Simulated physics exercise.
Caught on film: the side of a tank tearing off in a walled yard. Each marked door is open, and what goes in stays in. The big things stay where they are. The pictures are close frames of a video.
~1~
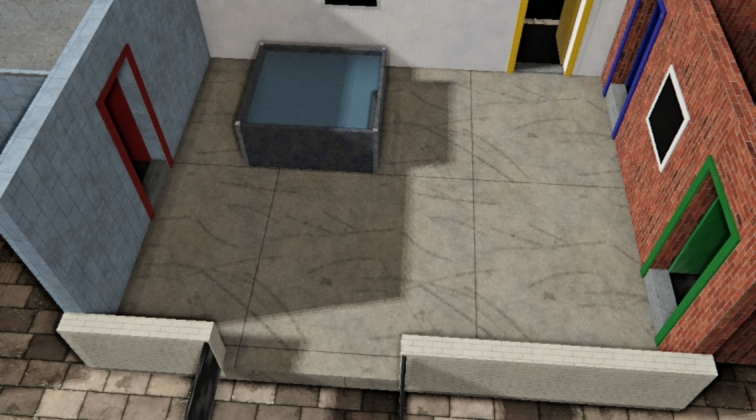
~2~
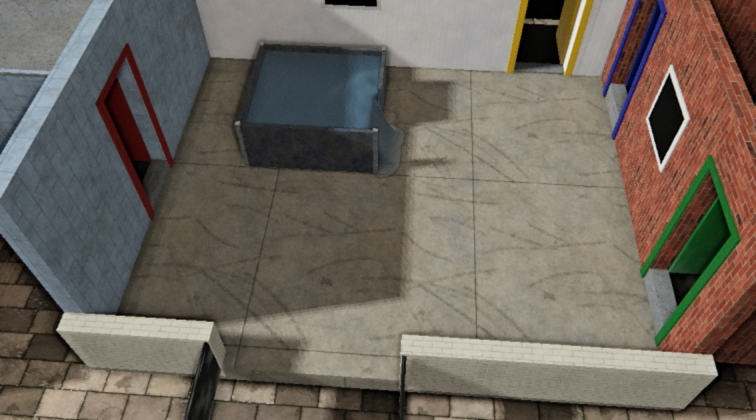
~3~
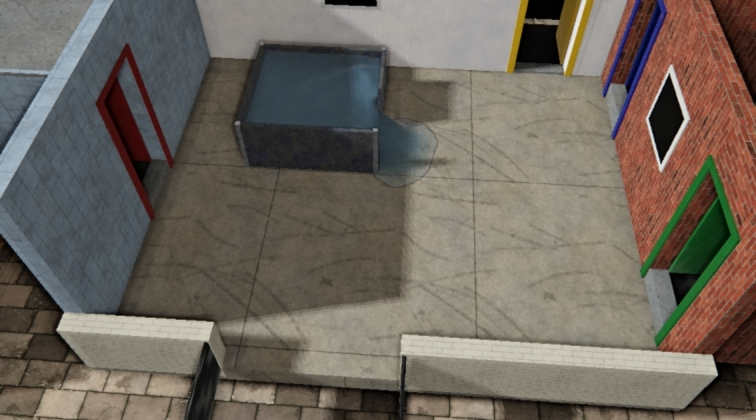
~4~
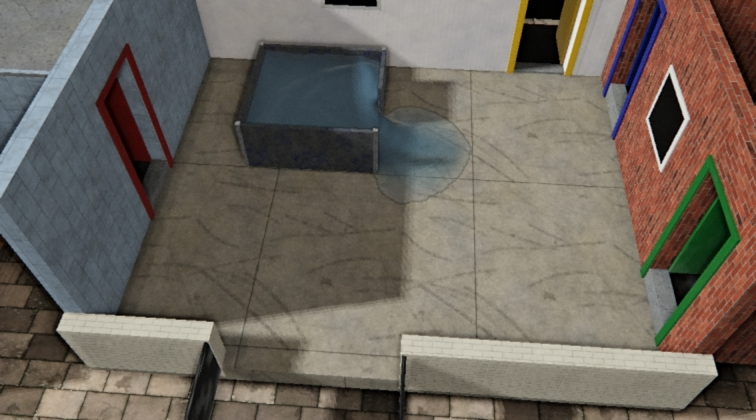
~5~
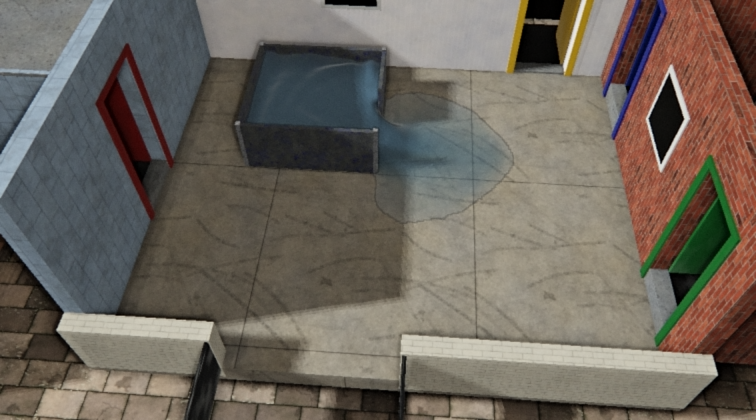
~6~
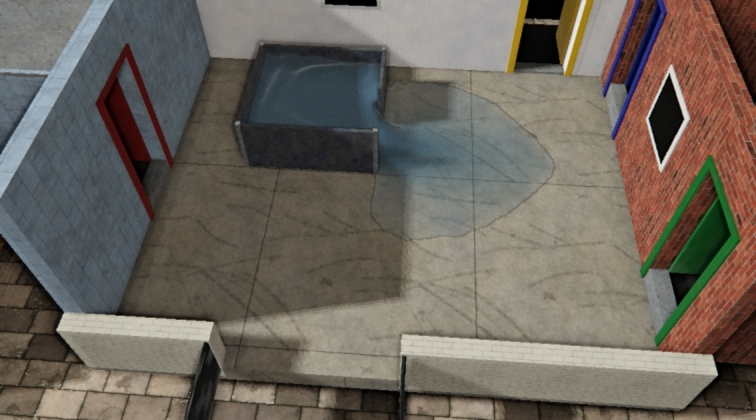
We see a walled yard with red, yellow, blue and green door surrounds and a tank of still water. Water then pours from the tank's right side and spreads rightward across the paved ground in a widening pool.
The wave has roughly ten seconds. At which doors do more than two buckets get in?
The red door stays under that; the blue door stays under that; the green door stays under that; the yellow door takes more than that.
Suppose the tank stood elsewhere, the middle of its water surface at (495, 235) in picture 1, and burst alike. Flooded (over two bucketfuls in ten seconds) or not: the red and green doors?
My reading: The red door takes less; the green door goes over.
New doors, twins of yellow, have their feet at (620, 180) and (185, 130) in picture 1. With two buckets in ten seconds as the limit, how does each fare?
One after the other: Floods, lets less in.
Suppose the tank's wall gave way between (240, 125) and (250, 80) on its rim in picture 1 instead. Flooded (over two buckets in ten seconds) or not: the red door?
Then: The red door is over.
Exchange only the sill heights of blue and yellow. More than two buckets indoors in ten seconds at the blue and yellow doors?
Then: Blue door is over, yellow door lets less in.
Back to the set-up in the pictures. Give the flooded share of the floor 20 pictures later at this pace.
Near 45 in a hundred.
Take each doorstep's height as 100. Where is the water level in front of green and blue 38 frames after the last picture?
About 60 and 40 per cent.
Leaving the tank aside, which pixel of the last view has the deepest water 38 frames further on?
Around (654, 379).
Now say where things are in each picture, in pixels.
Still water in the tank at (315, 89), in the first frame.
Water pours out at (376, 137) and has run to (398, 131), in the second frame.
Water pours out at (376, 138) and has run to (431, 138), in the third frame.
Water pours out at (376, 139) and has run to (464, 145), in the fourth frame.
Water pours out at (376, 139) and has run to (507, 164), in the fifth frame.
Water pours out at (376, 138) and has run to (546, 172), in the sixth frame.
A moment on, water covers 40 % of the floor; the red door not reached, the blue door wet at the sill, nothing in, the green door not reached, the yellow door wet at the sill, nothing in.
Next, water covers 45 % of the floor; the red door not reached, the blue door wet at the sill, nothing in, the green door wet at the sill, nothing in, the yellow door under two buckets in.
Then, water covers 45 % of the floor; the red door not reached, the blue door wet at the sill, nothing in, the green door wet at the sill, nothing in, the yellow door over two buckets in.
Later, water covers 80 % of the floor; the red door not reached, the blue door wet at the sill, nothing in, the green door wet at the sill, nothing in, the yellow door far over two buckets in.
In the end, water covers 95 % of the floor; the red door wet at the sill, nothing in, the blue door wet at the sill, nothing in, the green door wet at the sill, nothing in, the yellow door far over two buckets in.
